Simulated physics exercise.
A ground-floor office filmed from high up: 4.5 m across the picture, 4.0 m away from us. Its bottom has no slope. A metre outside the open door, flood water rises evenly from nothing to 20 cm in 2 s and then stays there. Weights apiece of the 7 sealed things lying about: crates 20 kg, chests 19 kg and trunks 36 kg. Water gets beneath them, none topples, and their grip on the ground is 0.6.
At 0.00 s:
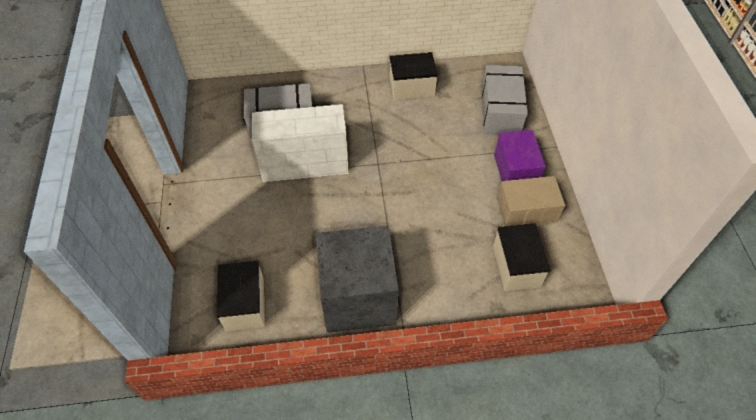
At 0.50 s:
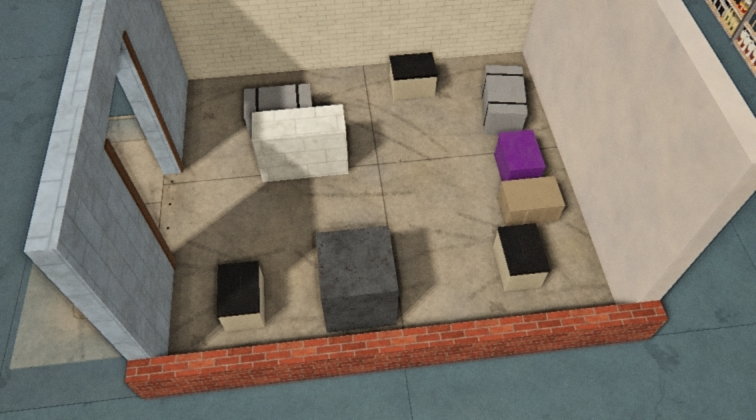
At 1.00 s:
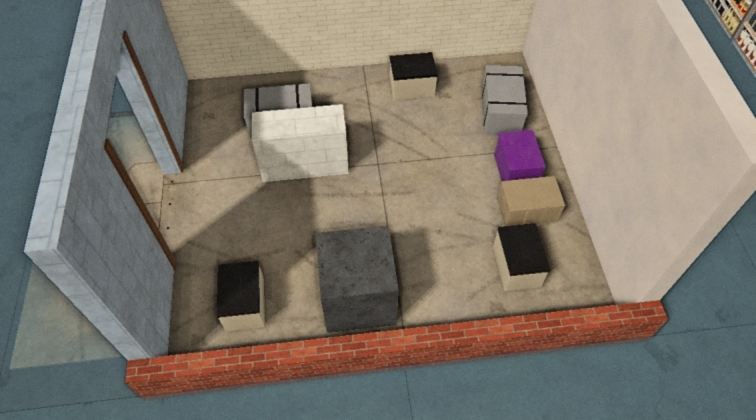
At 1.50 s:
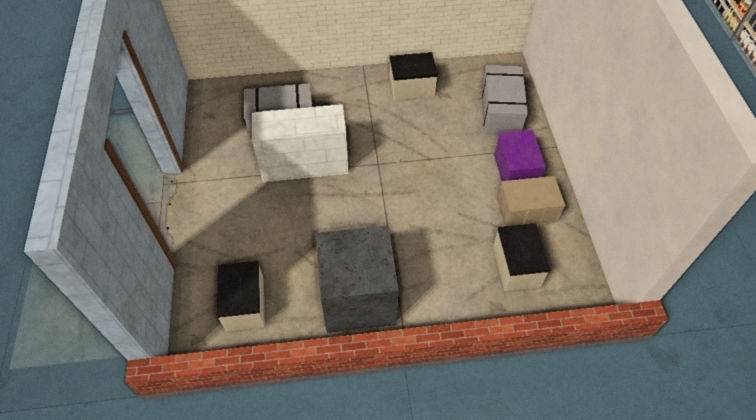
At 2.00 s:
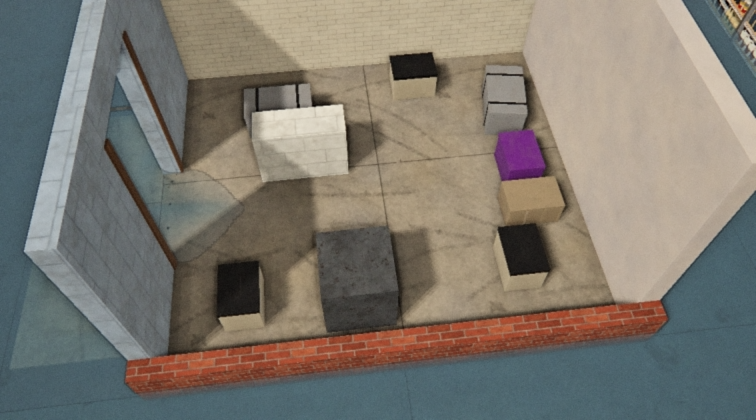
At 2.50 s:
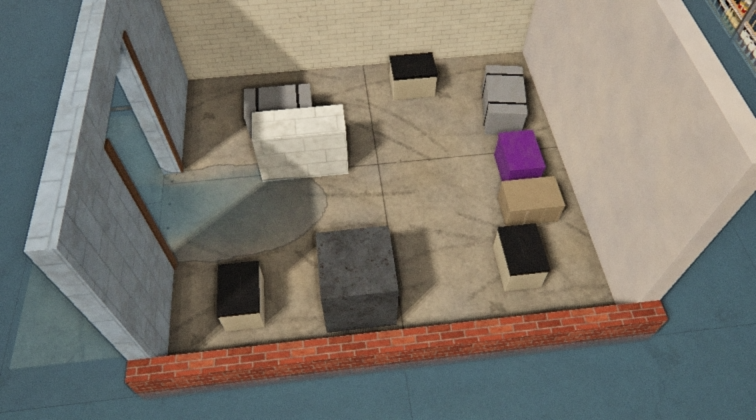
A walled room with boxes scattered on its floor stayed still while bluish water covered the ground outside, then came in through the doorway on the left and spread across the nearby floor.
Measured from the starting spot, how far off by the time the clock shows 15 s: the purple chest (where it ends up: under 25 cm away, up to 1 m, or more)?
Purple chest ends far away.
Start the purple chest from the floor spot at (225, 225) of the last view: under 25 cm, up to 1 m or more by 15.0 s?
It gets carried off.
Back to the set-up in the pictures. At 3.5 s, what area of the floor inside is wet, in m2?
Some 5.5 m2.
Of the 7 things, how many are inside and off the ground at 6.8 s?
I count 0.
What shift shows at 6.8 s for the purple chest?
Roughly 20 cm by then.
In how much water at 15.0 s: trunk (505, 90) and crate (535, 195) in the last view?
Roughly 12 and 12 cm.
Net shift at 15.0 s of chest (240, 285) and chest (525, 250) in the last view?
In that order: 0 cm, 60 cm.
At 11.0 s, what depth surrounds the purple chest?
Roughly 12 cm.
After 3.5 s the purple chest is near (522, 150), 0.0 m from its start, aground; 0 afloat.
After 6.8 s the purple chest is near (533, 143), 0.2 m from its start, aground; 0 afloat.
After 11.0 s the purple chest is near (541, 101), 0.8 m from its start, afloat; 4 afloat.
After 15.0 s the purple chest is near (508, 40), 1.7 m from its start, afloat; 6 afloat.
